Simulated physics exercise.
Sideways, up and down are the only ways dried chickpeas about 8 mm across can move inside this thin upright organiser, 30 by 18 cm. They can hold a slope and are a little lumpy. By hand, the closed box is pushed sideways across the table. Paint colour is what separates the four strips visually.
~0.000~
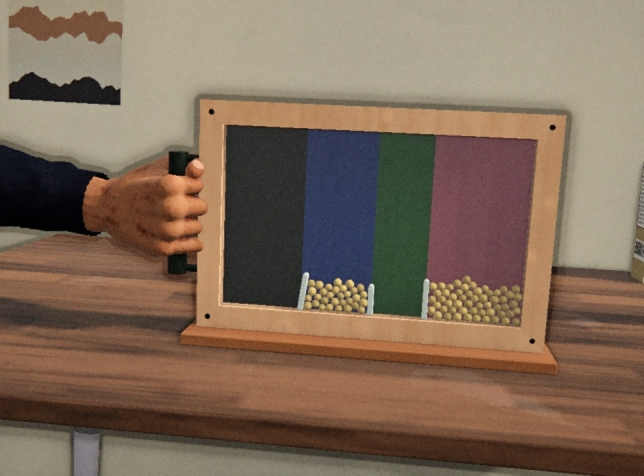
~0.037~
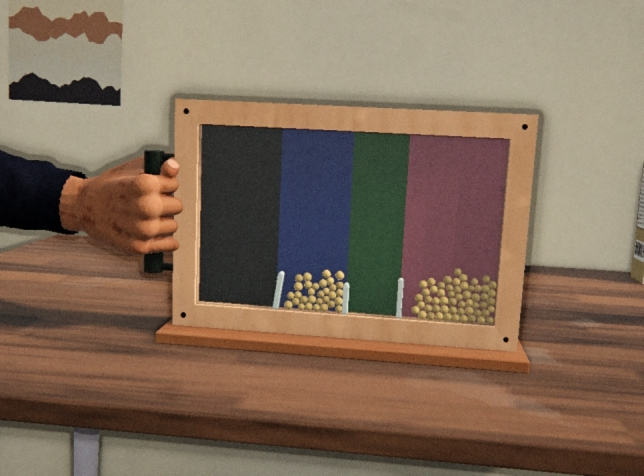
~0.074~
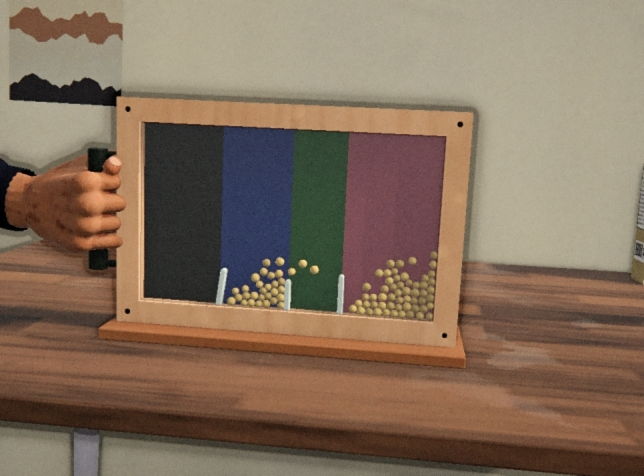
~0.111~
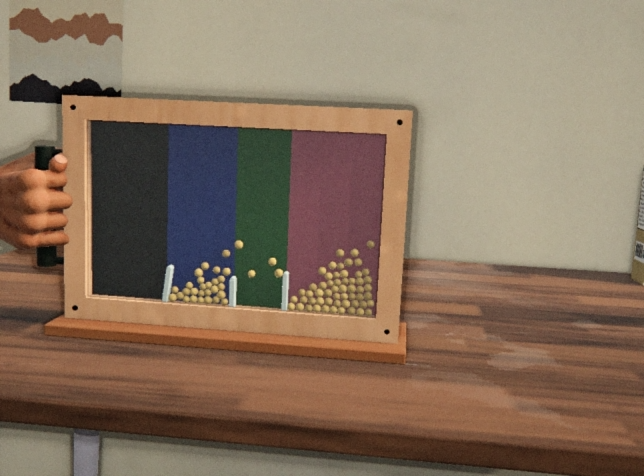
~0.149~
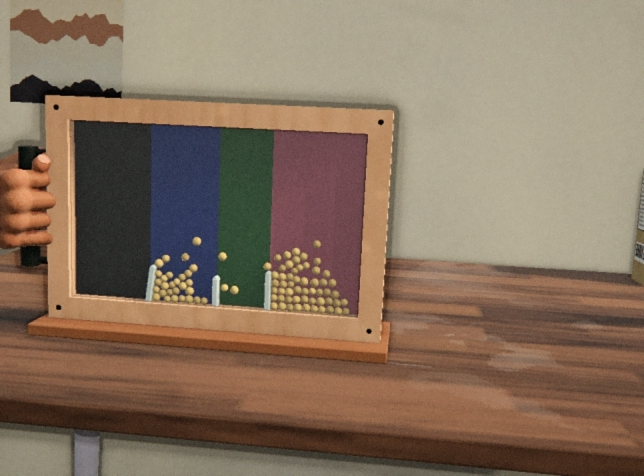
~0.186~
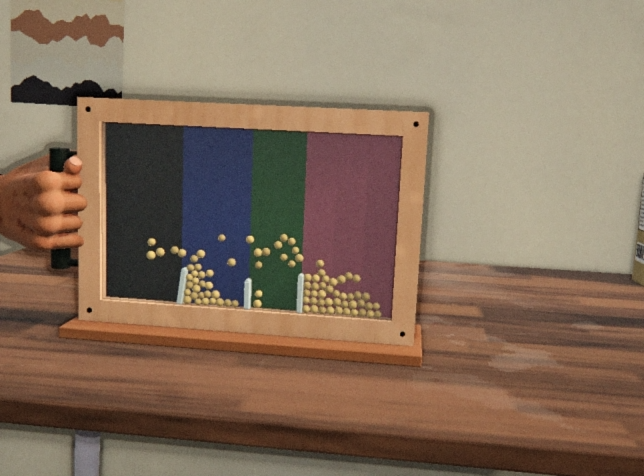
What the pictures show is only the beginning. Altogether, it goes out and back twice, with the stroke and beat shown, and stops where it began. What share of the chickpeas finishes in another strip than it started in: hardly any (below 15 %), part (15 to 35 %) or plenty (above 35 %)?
That comes out as a big portion.
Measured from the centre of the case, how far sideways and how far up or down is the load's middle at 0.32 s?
Roughly 4 centimetres to the right and 7 centimetres below.
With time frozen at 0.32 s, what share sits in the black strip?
About 20 percent.
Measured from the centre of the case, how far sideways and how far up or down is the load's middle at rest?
Some 2 cm right and 8 cm below.
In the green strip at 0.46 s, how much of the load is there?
It works out at roughly 15 per cent.
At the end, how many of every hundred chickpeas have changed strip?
Close to 45 in a hundred.
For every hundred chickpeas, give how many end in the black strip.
Around 25 %.
After 0.32 s, it is 2 cm to the left; the chickpeas' middle is 4 cm right of and 7 cm below the centre; pink 45 %, blue 25 %, green 10 %, black 20 %; 35 % have changed strip.
After 0.46 s, it is 14 cm to the left; the chickpeas' middle is in line with and 7 cm below the centre; pink 40 %, blue 20 %, green 15 %, black 20 %; 40 % have changed strip.
After 0.57 s, it is at its start; the chickpeas' middle is in line with and 7 cm below the centre; pink 35 %, blue 25 %, green 5 %, black 35 %; 50 % have changed strip.
At rest by 1.3 s, it is at its start; pink 35 %, blue 25 %, green 15 %, black 25 %; 45 % have changed strip.
